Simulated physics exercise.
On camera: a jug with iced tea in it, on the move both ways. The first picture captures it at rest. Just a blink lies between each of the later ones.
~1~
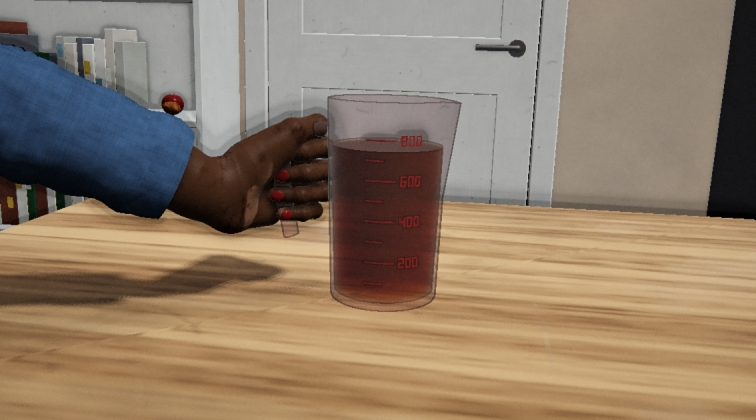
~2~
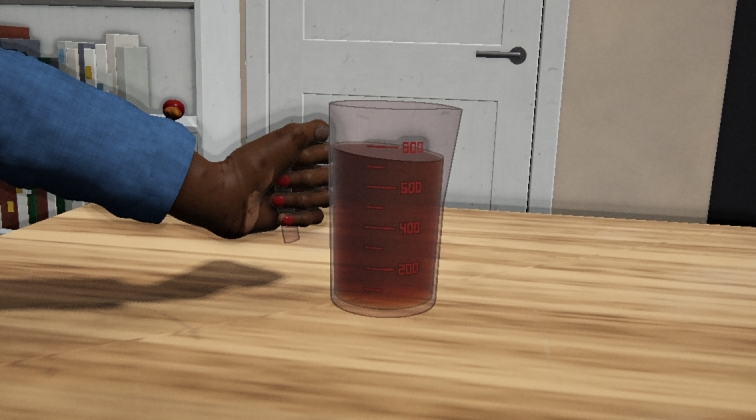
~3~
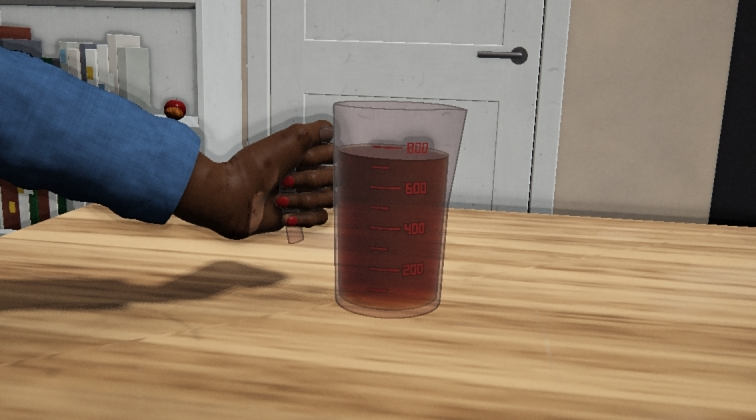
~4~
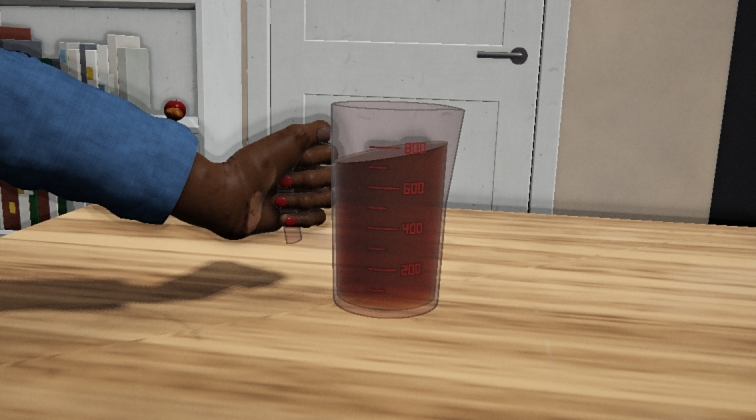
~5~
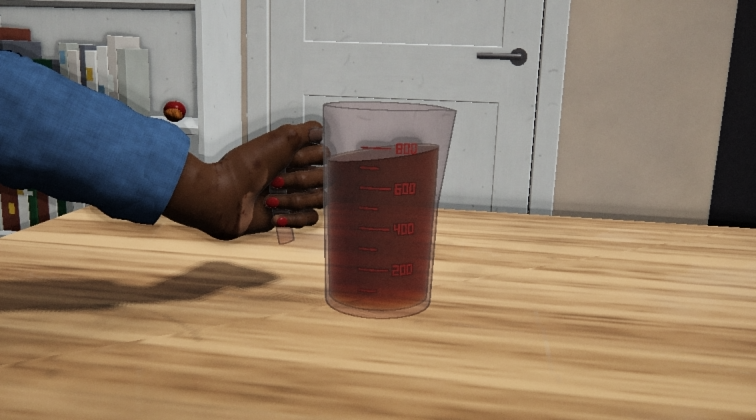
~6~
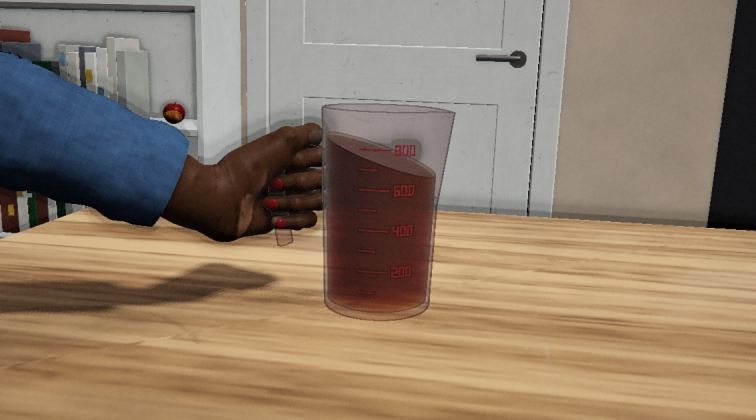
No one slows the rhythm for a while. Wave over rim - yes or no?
Yes, over.
Next, the highest wave so far goes over the rim.
Finally, the highest wave so far goes over the rim; some is on the top.
